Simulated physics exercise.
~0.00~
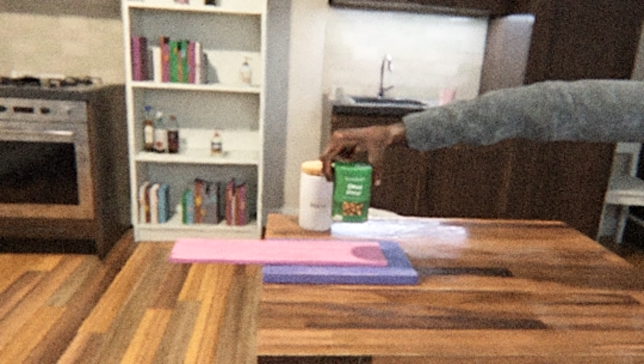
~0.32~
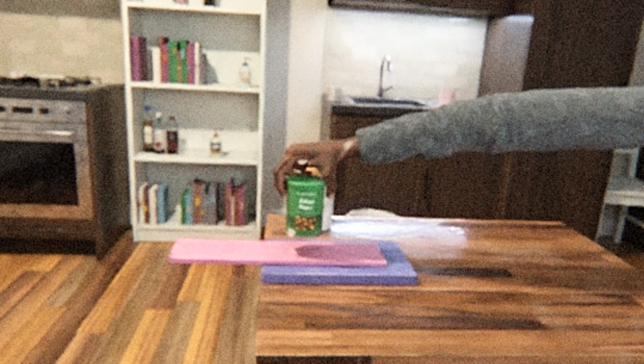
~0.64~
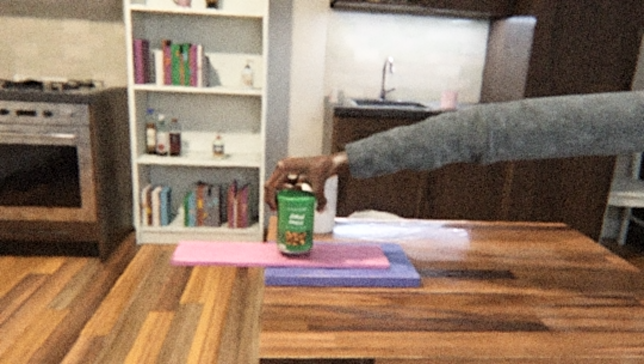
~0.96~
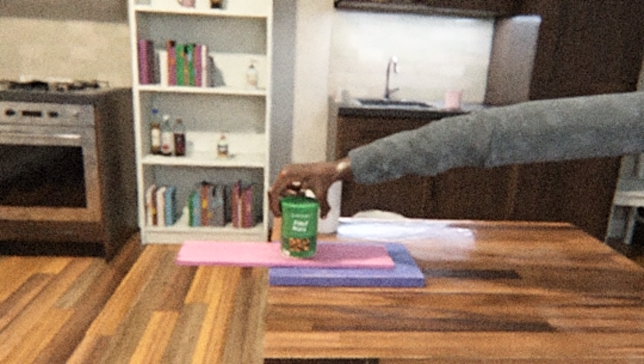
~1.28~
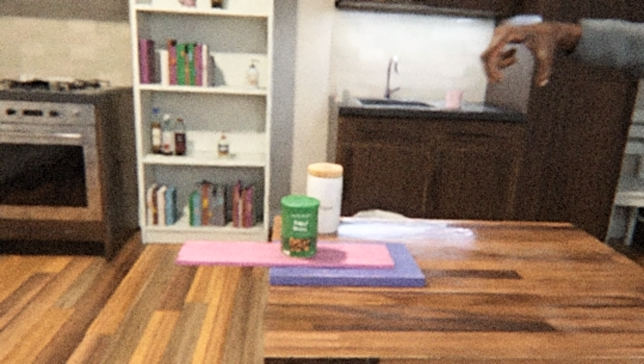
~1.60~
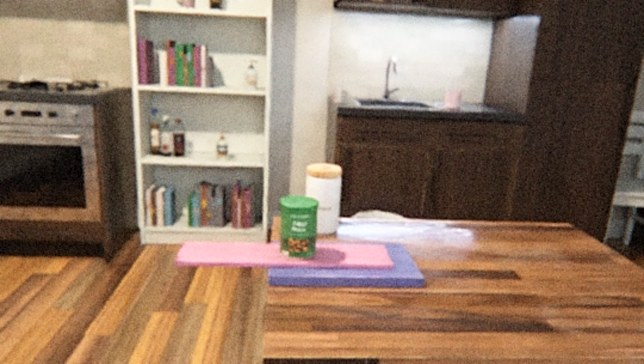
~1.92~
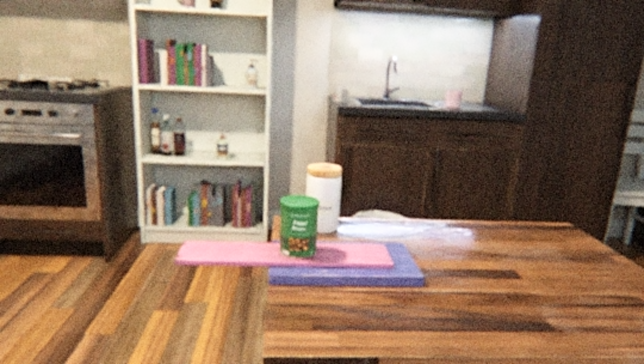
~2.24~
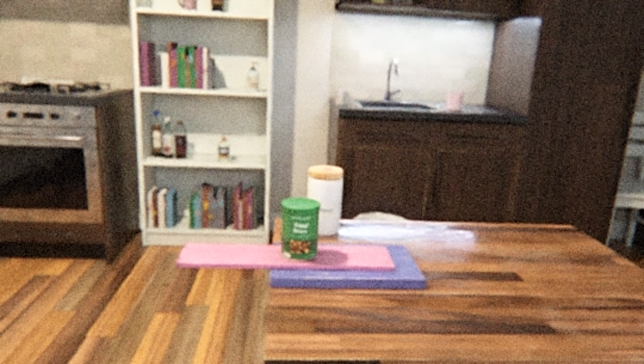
On a wooden table, a hand sets a green tin on an overhanging pink plank, which holds.
